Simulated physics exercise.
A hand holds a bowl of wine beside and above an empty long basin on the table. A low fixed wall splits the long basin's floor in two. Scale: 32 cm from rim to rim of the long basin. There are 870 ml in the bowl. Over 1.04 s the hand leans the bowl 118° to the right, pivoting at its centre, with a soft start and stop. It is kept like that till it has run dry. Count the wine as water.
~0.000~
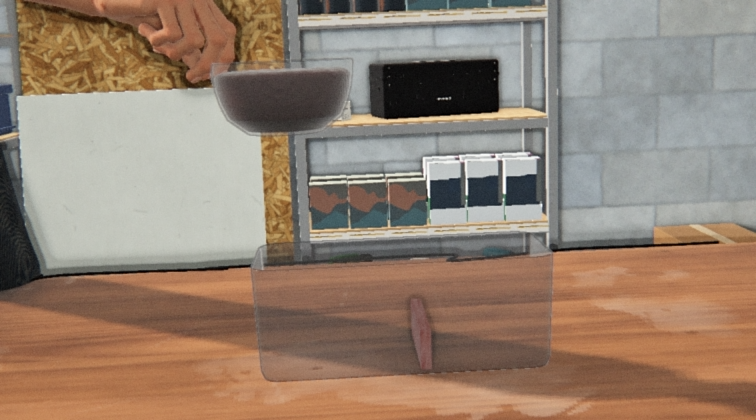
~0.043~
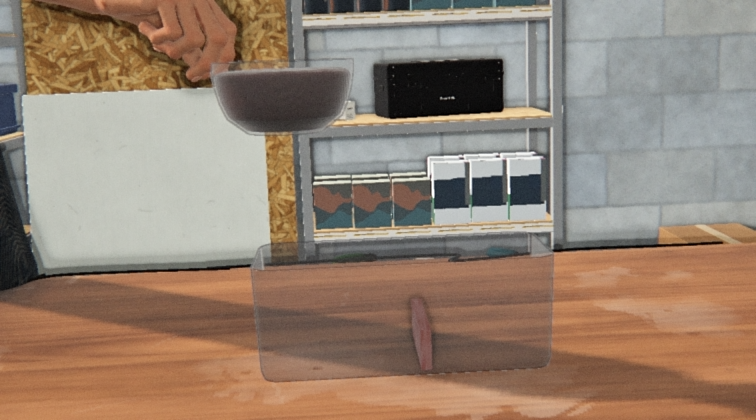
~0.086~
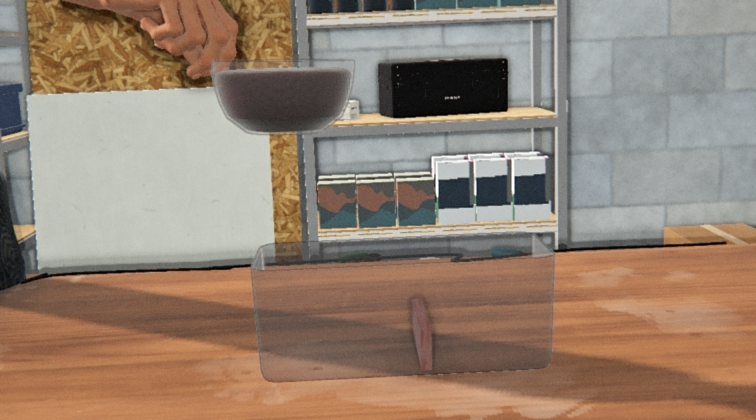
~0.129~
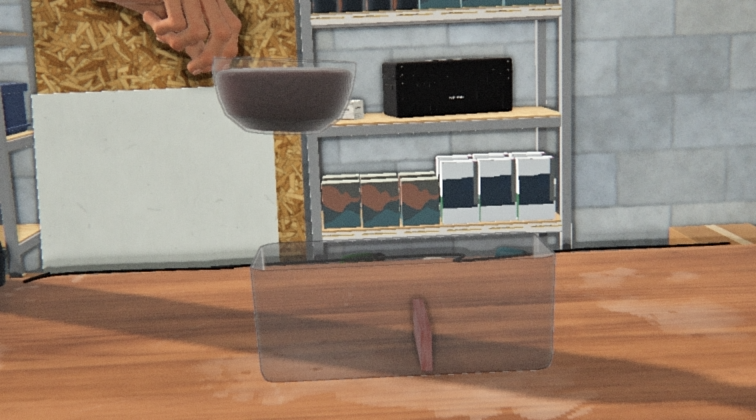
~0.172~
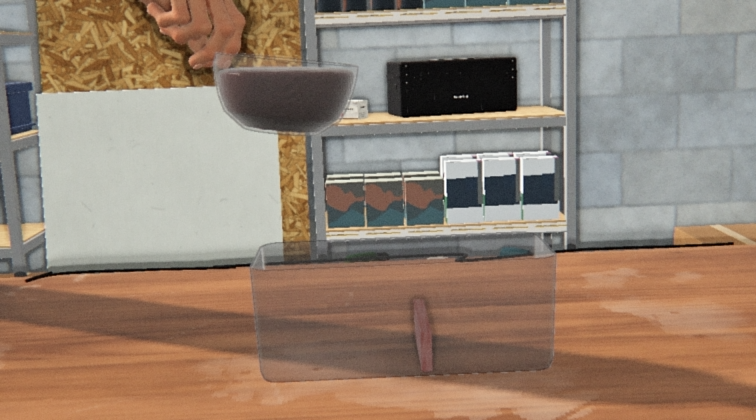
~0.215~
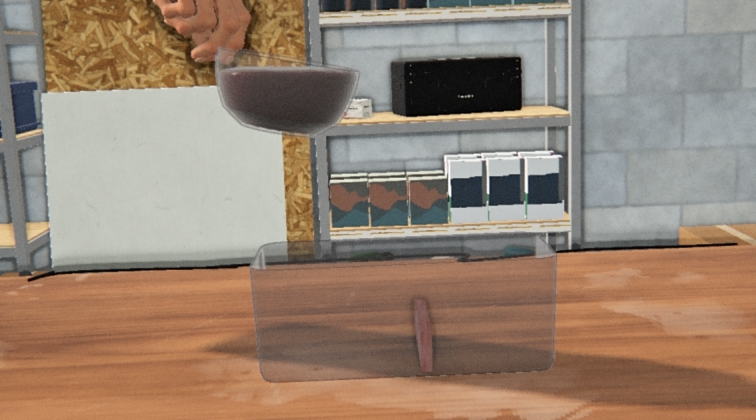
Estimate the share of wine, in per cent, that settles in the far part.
About 58 per cent.
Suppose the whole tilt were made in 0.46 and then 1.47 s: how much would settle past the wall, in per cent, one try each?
In turn about 35 and 65 per cent.
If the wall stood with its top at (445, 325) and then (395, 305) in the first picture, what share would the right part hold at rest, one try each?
First 40, then 75 per cent.
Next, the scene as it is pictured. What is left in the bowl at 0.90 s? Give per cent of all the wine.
Some 1 per cent.
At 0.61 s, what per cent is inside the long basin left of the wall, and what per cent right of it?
Some 3 per cent left and 14 right.
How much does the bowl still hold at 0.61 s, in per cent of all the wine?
Some 38 per cent.
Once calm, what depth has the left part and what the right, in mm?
Left about 16 mm, right about 30 mm.
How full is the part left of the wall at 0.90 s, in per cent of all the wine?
About 32 per cent.
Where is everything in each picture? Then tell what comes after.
In the first picture, it leans 0°; its right rim is at (352, 60); the wine meets the walls at (215, 75) and (350, 69); the long basin's rim runs from (256, 259) to (542, 244); the wall's top is at (420, 315).
In the second picture, it leans 1°; its right rim is at (353, 61); the wine meets the walls at (215, 75) and (350, 69).
In the third picture, it leans 2°; its right rim is at (354, 62); the wine meets the walls at (216, 74) and (351, 70).
In the fourth picture, it leans 4°; its right rim is at (355, 64); the wine meets the walls at (217, 73) and (353, 71).
In the fifth picture, it leans 8°; its right rim is at (357, 68); the wine meets the walls at (219, 72) and (355, 71).
In the sixth picture, it leans 12°; its right rim is at (359, 73); the wine meets the walls at (220, 72) and (357, 71).
After 0.61 s the tilt is 75° and 39 per cent is still to pour, 3 is left of the wall and 14 right of it.
After 0.90 s the tilt is 113° and 1 per cent is still to pour, 32 is left of the wall and 58 right of it.
After 1.21 s the tilt is 118° and 0 per cent is still to pour, 40 is left of the wall and 58 right of it.
After 1.54 s the tilt is 118° and 0 per cent is still to pour, 40 is left of the wall and 58 right of it.
In the end 40 per cent lies left of the wall, 58 right of it and 2 outside.
